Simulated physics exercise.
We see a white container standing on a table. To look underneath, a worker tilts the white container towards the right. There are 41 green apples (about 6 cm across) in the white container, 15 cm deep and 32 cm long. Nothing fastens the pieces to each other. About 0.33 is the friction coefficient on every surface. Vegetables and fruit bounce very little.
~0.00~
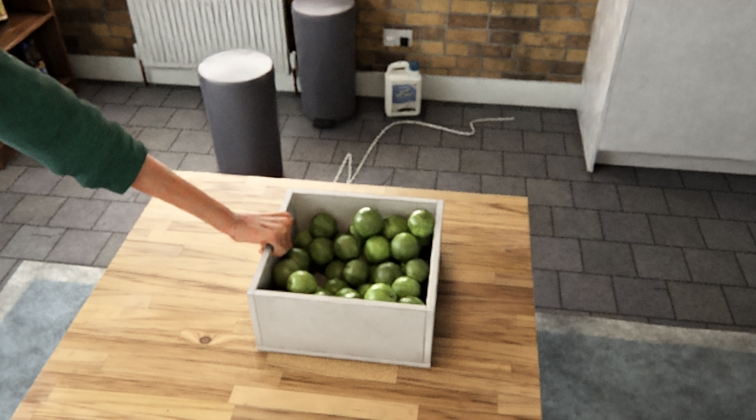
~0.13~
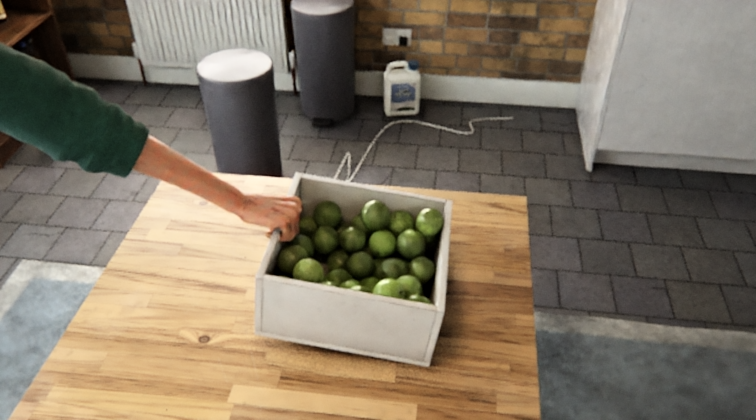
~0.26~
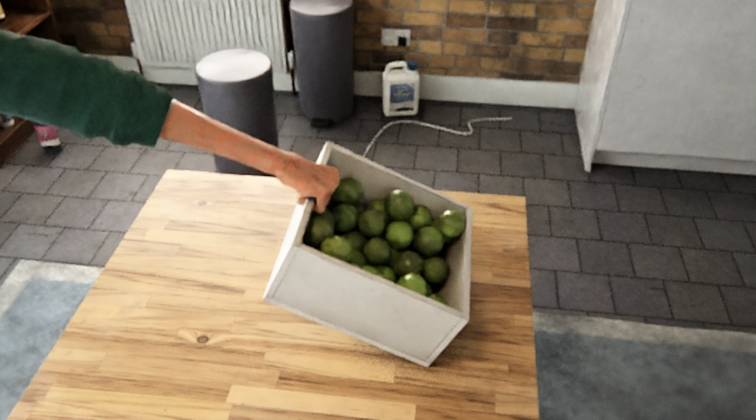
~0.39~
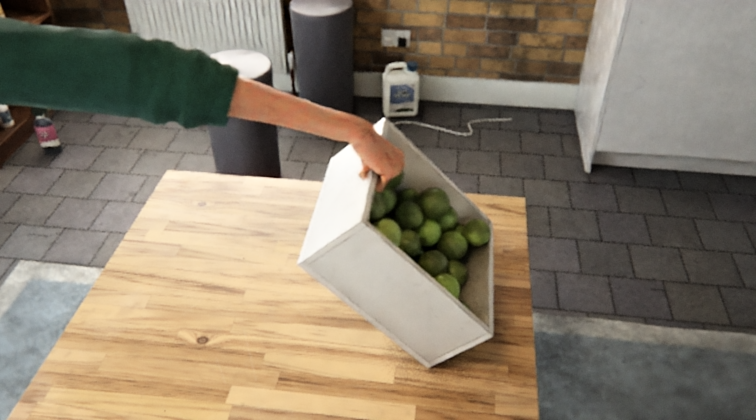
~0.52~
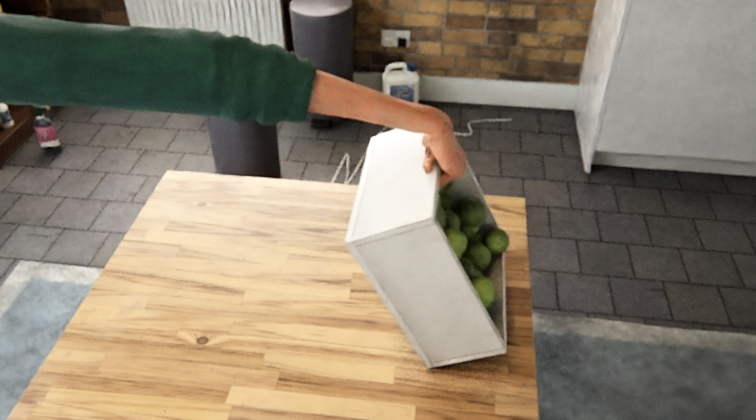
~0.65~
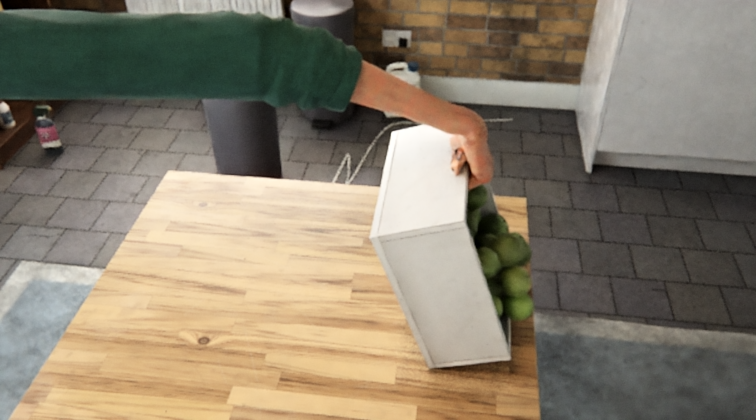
A white container full of round green fruit sits flat on a wooden table, gripped at its left rim by a hand in a green sleeve. The arm raises that side, tilting the container steeply rightward onto its lower right edge, and some fruit bulges out past the rim.
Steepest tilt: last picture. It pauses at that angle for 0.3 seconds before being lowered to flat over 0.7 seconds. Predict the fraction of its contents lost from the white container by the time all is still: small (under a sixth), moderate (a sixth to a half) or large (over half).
Moderate.
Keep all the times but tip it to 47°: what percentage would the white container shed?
Then it's 0 per cent for the white container.
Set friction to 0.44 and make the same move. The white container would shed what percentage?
White container 30 per cent.
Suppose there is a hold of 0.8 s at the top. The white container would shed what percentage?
White container 30%.
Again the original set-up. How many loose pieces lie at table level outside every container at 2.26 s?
About 0.
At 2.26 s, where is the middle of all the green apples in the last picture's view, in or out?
At about (413, 289).
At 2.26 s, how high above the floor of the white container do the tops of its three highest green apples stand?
About 13 cm.
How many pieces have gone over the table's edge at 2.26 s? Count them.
Around 14, roughly.
After 0.91 s, tilt 71°; 13 of 41 out of the white container.
After 1.23 s, tilt 46°; 14 of 41 out of the white container.
After 1.68 s, tilt 0°; 14 of 41 out of the white container.
Outcome (at 2.26 s), 14 of 41 out of the white container. Asked share, 14 of 41, 34 per cent.
